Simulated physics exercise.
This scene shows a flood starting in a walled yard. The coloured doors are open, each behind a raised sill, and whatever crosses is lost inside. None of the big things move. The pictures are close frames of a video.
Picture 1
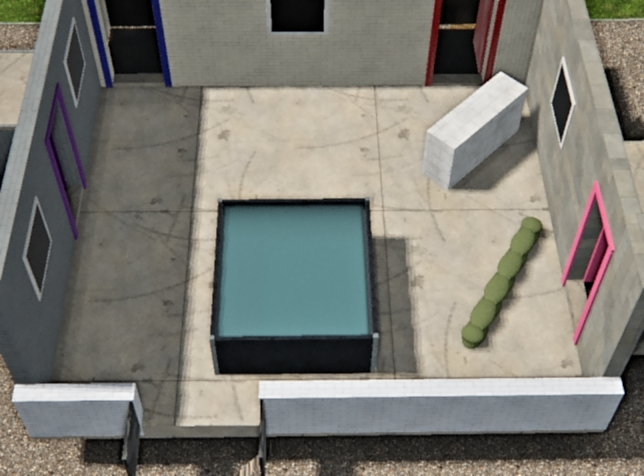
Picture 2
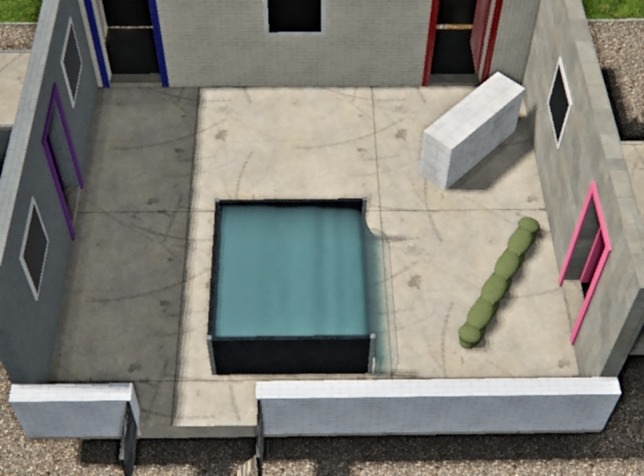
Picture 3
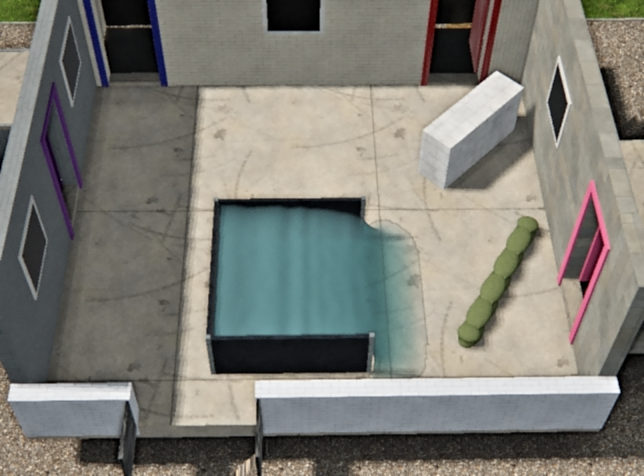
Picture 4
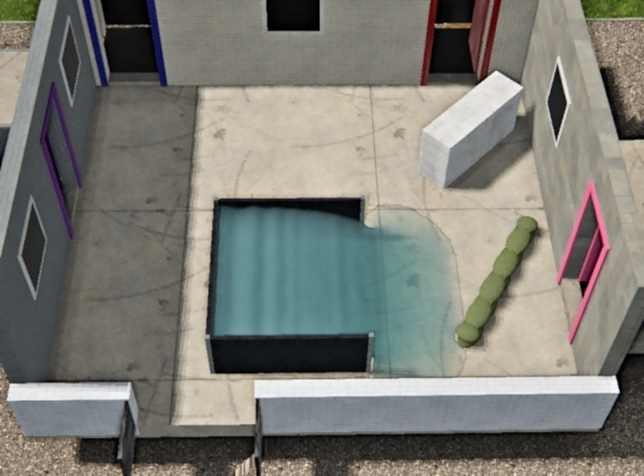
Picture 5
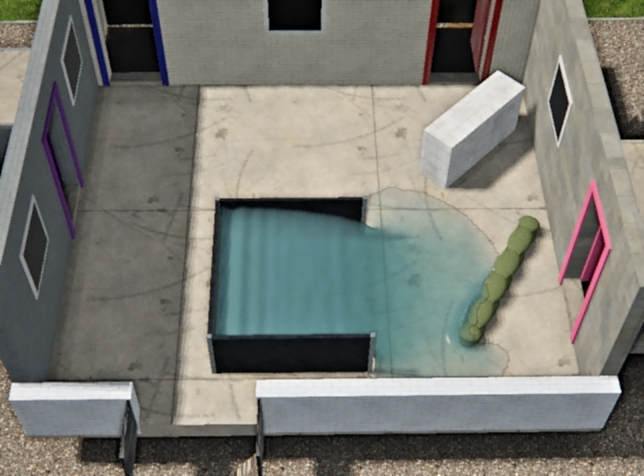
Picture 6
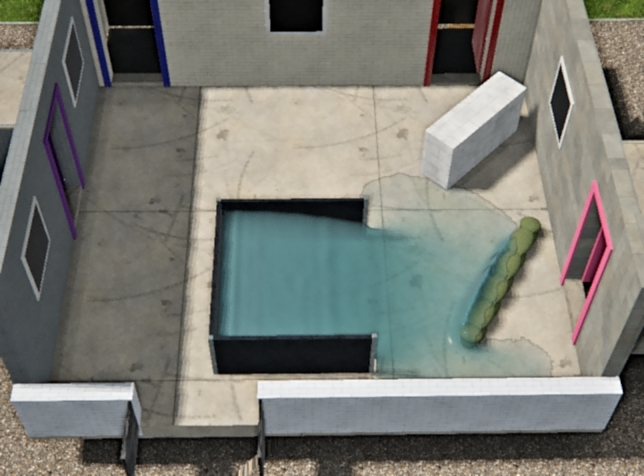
Water in a dark tank pours out its right side and spreads around a green hedge.
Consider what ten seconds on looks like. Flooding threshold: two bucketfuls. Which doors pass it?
In the end the blue door is overrun past two buckets; the pink door is overrun past two buckets; the red door is overrun past two buckets; the purple door is not overrun past two buckets.
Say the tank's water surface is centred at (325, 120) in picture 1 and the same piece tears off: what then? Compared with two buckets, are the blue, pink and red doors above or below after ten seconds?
Door by door: Blue door remains below, pink door remains below and red door crosses the line.
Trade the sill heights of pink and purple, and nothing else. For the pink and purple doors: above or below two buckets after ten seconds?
As it turns out, the pink one overshoots and the purple one keeps within bounds.
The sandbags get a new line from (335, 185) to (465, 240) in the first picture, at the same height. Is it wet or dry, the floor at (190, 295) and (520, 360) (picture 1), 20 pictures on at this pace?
Point 1: Not wet; point 2: Swamped.
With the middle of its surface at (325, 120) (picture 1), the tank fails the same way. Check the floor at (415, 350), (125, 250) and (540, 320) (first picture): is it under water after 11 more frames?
One after the other: Covered, free of water, flooded.
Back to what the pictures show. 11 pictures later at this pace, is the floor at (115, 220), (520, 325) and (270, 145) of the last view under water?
Result, as listed: Not wetted / wetted / not wetted.
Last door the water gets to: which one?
That is the purple door.
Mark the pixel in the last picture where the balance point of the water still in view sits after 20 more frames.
At about (446, 255).
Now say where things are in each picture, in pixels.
In the first frame, still water in the water tank at (294, 269).
In the second frame, water pours out at (365, 288) and has run to a hidden place.
In the third frame, water pours out at (364, 290) and has run to (389, 226).
In the fourth frame, the front is at a hidden place, out from the gap at (363, 291).
In the fifth frame, water pours out at (364, 291) and has run to a hidden place.
In the sixth frame, the front is at (542, 378), out from the gap at (366, 293).
A moment on, water covers 30 % of the floor; the blue door not reached, the pink door wet at the sill, nothing in, the red door not reached, the purple door not reached.
Next, water covers 35 % of the floor; the blue door not reached, the pink door over two buckets in, the red door wet at the sill, nothing in, the purple door not reached.
Then, water covers 45 % of the floor; the blue door not reached, the pink door over two buckets in, the red door over two buckets in, the purple door not reached.
Later, water covers 85 % of the floor; the blue door wet at the sill, nothing in, the pink door far over two buckets in, the red door over two buckets in, the purple door wet at the sill, nothing in.
In the end, water covers 95 % of the floor; the blue door over two buckets in, the pink door far over two buckets in, the red door far over two buckets in, the purple door wet at the sill, nothing in.
